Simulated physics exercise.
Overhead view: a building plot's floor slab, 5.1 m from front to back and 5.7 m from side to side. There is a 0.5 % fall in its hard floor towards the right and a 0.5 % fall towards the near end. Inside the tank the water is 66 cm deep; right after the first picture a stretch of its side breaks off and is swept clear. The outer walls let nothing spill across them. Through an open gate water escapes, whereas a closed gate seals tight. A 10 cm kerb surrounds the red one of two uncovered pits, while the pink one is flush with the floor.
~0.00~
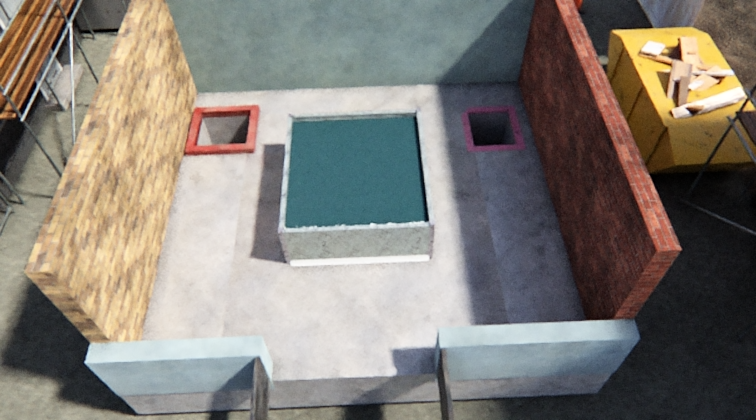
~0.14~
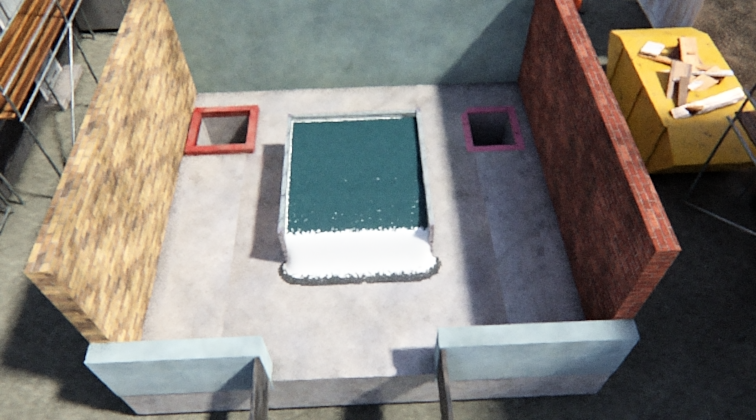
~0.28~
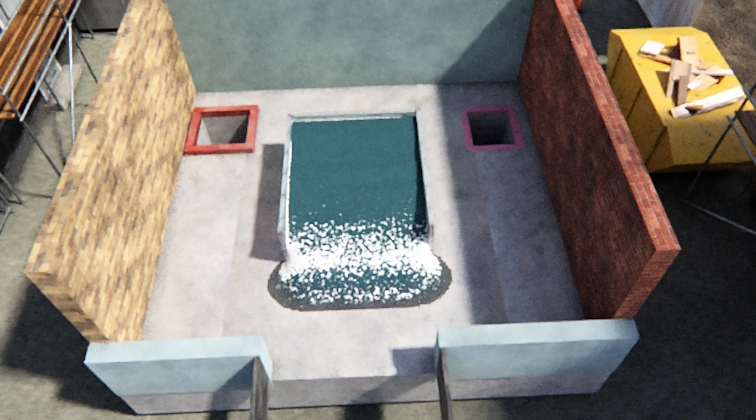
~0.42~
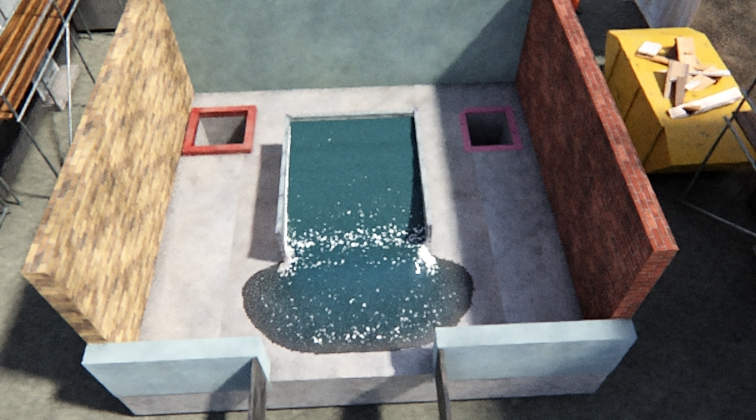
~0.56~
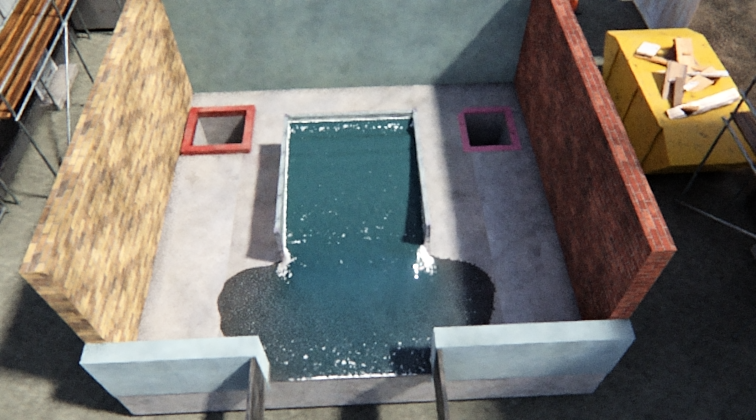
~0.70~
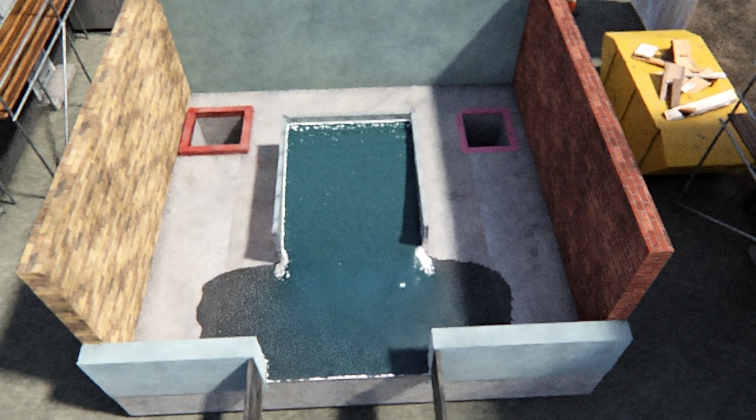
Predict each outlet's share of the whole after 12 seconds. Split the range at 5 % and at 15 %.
The gateway gets above 15 % of the water. The red pit gets not even 5 % of the water. The pink pit gets from 5 to 15 % of the water.
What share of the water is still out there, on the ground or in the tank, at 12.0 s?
About 24 per cent.
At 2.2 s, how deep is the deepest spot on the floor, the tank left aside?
It tops out at some 31 cm.
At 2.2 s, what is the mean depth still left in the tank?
Average depth: About 21 cm.
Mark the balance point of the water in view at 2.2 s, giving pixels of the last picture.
About (359, 261).
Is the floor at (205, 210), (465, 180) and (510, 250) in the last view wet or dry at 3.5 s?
Going through the three points: Awash, then awash, then awash.
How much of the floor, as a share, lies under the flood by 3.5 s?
Some 60 per cent of the floor is wet.
After 1.4 s water covers 25 % of the floor and is deepest (32 cm) near (436, 355); gone so far, the gateway 16 %, the red pit 0 %, the pink pit 0 %.
After 2.2 s water covers 30 % of the floor and is deepest (31 cm) near (579, 349); gone so far, the gateway 34 %, the red pit 0 %, the pink pit 0 %.
After 3.5 s water covers 60 % of the floor and is deepest (19 cm) near (579, 349); gone so far, the gateway 51 %, the red pit 0 %, the pink pit 0 %.
After 7.0 s water covers 90 % of the floor and is deepest (7 cm) near (550, 350); gone so far, the gateway 63 %, the red pit 0 %, the pink pit 4 %.
After 12.0 s water covers 95 % of the floor and is deepest (4 cm) near (550, 350); gone so far, the gateway 69 %, the red pit 0 %, the pink pit 8 %.
